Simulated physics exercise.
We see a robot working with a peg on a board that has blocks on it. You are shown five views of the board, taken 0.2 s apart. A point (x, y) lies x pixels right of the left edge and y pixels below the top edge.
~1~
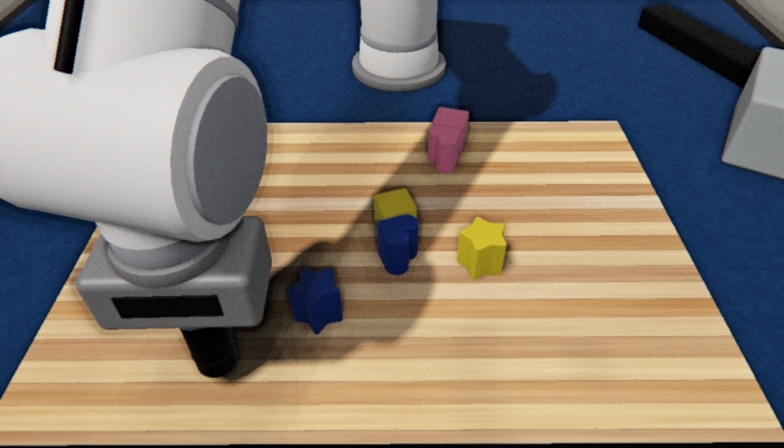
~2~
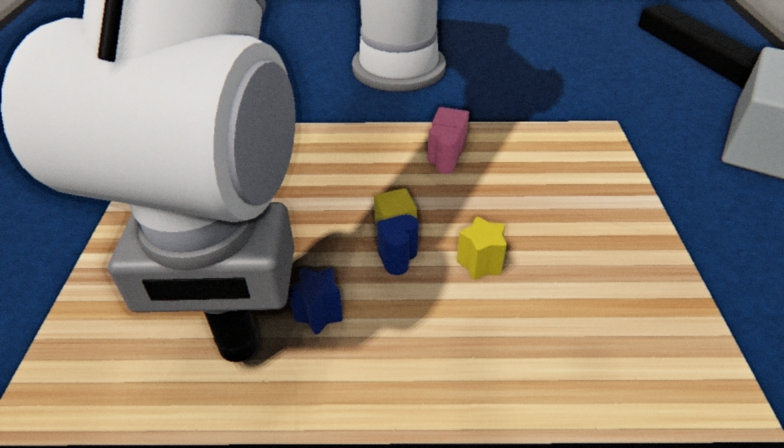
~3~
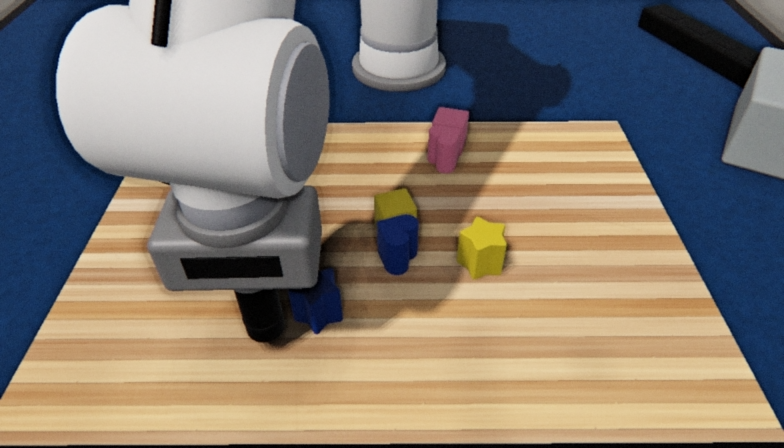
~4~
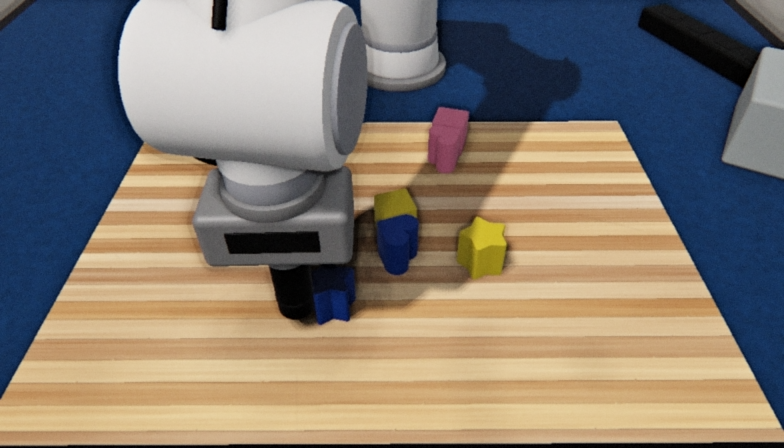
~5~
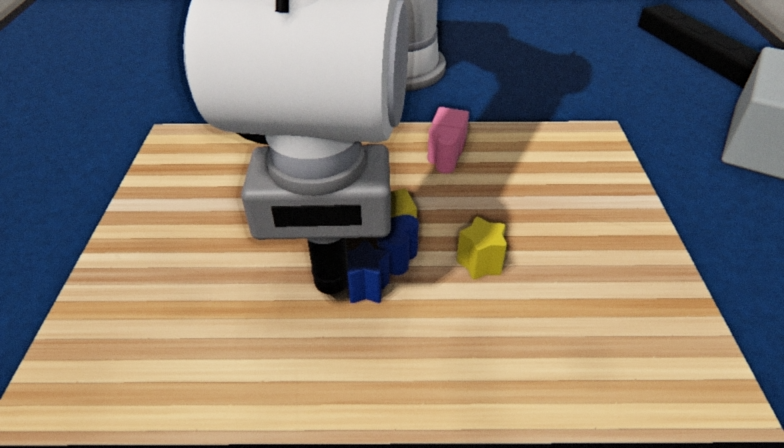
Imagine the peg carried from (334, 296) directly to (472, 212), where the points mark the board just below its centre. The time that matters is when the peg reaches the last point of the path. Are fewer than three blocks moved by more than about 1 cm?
The answer is yes.
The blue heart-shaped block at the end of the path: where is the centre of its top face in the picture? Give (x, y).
Pixel (499, 199).
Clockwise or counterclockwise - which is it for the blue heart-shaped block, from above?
From overhead, clockwise.
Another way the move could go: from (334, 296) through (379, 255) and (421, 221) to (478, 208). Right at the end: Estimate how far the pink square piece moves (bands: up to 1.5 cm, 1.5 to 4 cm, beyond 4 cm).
Verdict: Less than 1.5 cm.
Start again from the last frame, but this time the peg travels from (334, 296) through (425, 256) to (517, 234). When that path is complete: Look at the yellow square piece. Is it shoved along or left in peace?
It sits in its place.
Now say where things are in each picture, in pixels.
Lower end of the peg at (218, 362), tops of blocks, blue star-shaped block at (315, 284), yellow square piece at (395, 202), blue heart-shaped block at (398, 228), yellow star-shaped block at (485, 233), in the first picture.
Peg at (240, 347), blocks as before, in the second picture.
Peg at (266, 328), blocks as before, in the third picture.
Peg at (297, 306), blue star-shaped block at (329, 277), in the fourth picture.
Peg at (332, 282), blue star-shaped block at (365, 257), yellow square piece at (395, 202), blue heart-shaped block at (398, 228), yellow star-shaped block at (485, 233), in the fifth picture.
The first path, step by step. One third of the way, peg at (385, 251); blue star-shaped block at (419, 238), turned 25° clockwise; blue heart-shaped block at (439, 214), turned 35° anticlockwise.
Two thirds of the way, peg at (432, 224); blue star-shaped block at (438, 235), turned 85° clockwise; yellow square piece at (396, 198), turned 20° anticlockwise; blue heart-shaped block at (469, 204), turned 20° anticlockwise; yellow star-shaped block at (490, 233).
At the end, peg at (473, 199); blue star-shaped block at (438, 235), turned 85° clockwise; yellow square piece at (396, 198), turned 20° anticlockwise; blue heart-shaped block at (499, 199), turned 60° clockwise; yellow star-shaped block at (492, 233), turned 15° clockwise.
